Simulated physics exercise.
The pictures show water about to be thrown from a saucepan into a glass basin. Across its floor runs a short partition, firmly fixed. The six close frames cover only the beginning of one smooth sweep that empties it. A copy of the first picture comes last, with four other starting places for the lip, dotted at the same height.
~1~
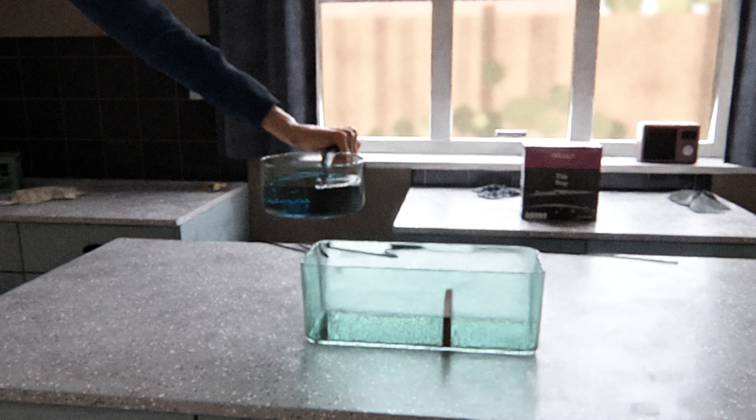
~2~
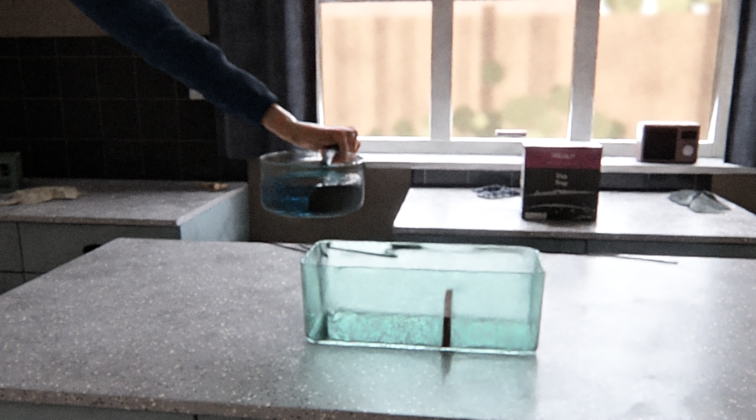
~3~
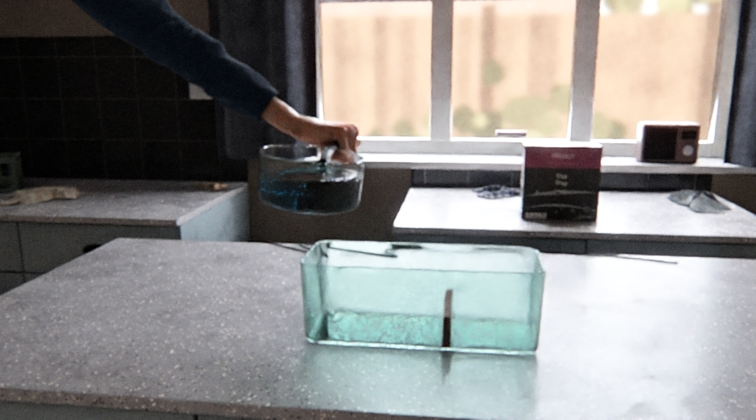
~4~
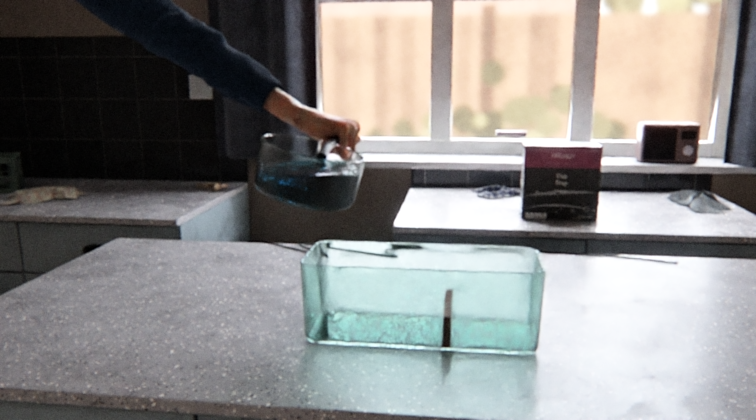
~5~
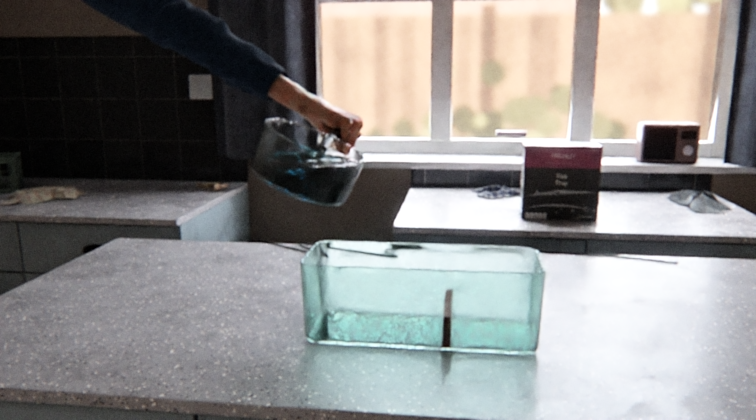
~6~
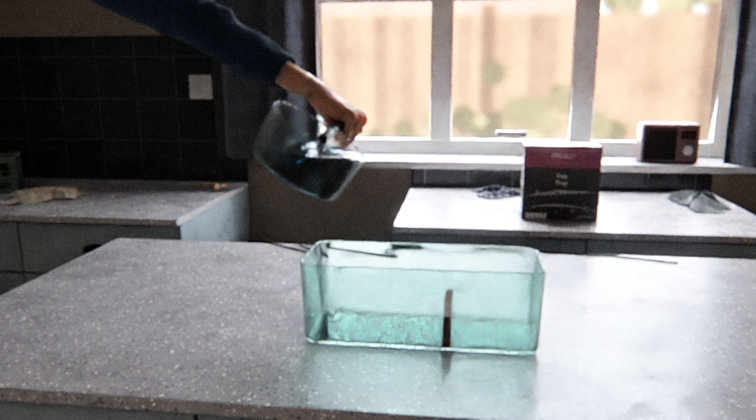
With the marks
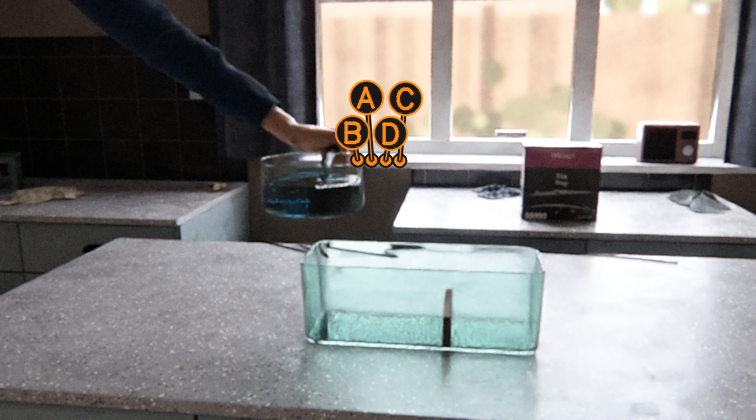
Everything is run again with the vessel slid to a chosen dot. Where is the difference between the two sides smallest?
Best: A.
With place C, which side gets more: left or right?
More ends on the right.
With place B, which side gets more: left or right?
The left side.
In orange, A at (371, 160); B at (357, 160); C at (399, 160); D at (385, 160).
With A, about 51 % ends left of the wall and 48 % right of it.
With B, about 81 % ends left of the wall and 17 % right of it.
With C, about 11 % ends left of the wall and 87 % right of it.
With D, about 23 % ends left of the wall and 76 % right of it.
